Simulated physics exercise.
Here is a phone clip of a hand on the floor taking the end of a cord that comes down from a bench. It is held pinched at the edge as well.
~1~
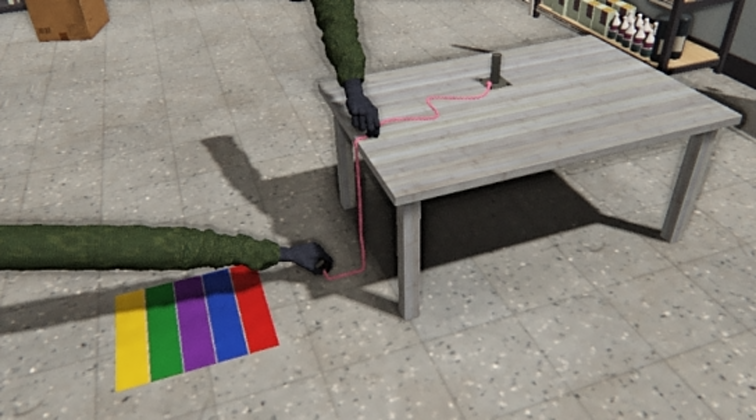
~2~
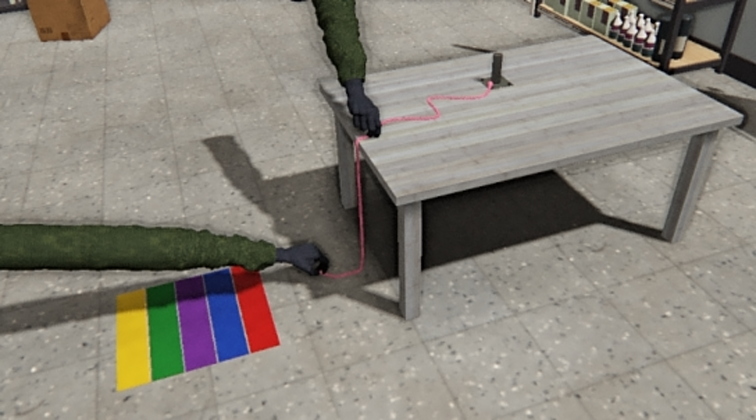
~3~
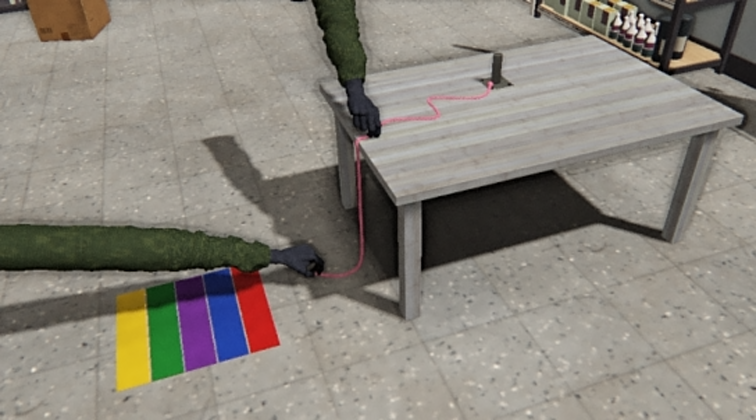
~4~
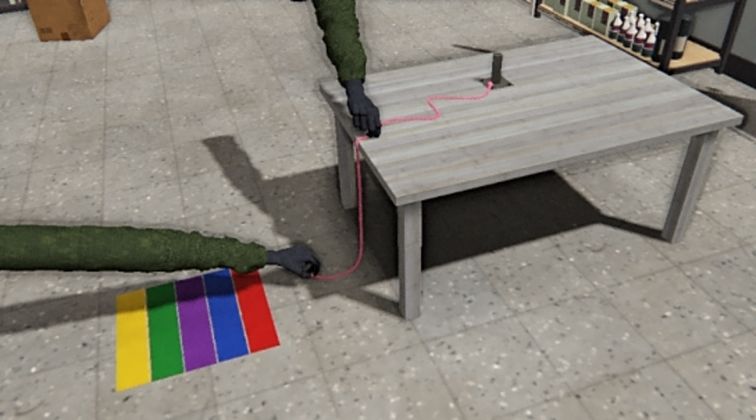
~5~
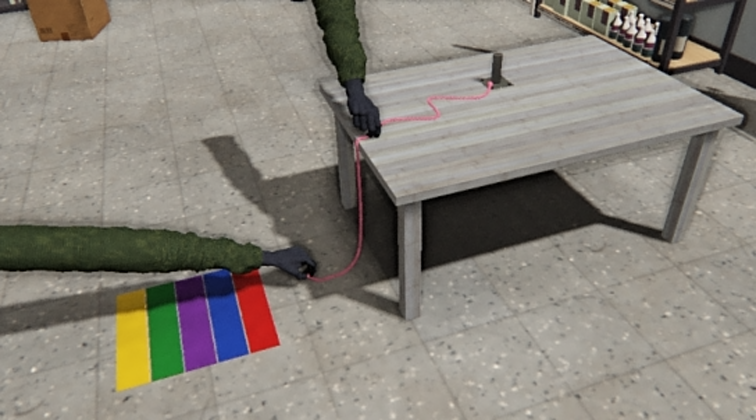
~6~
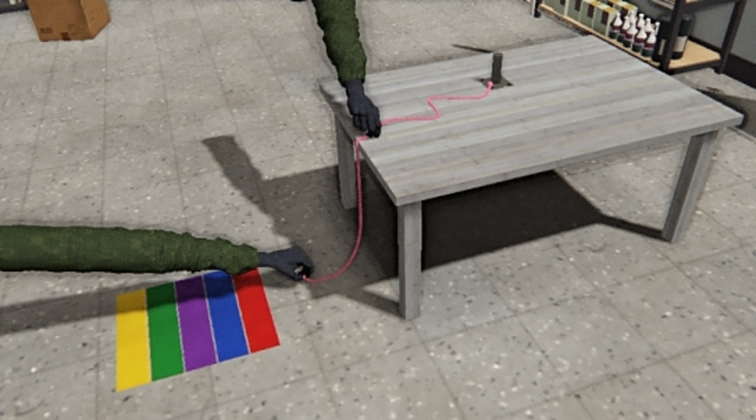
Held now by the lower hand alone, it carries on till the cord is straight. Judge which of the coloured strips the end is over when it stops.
It is over the green strip.
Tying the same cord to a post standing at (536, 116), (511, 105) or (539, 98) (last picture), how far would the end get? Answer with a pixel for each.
Roughly (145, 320), then (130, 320), then (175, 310).
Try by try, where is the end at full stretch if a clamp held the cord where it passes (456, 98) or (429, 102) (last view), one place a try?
Try one gives about (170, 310); try two, about (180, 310).
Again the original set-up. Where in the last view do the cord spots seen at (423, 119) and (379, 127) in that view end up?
Result - first point (375, 123), second point (335, 149).
Early on, end near (214, 300); over blue.
Midway, end near (176, 310); over purple.
At the end of the slack, end near (153, 316); over green. The end stops over the green strip.
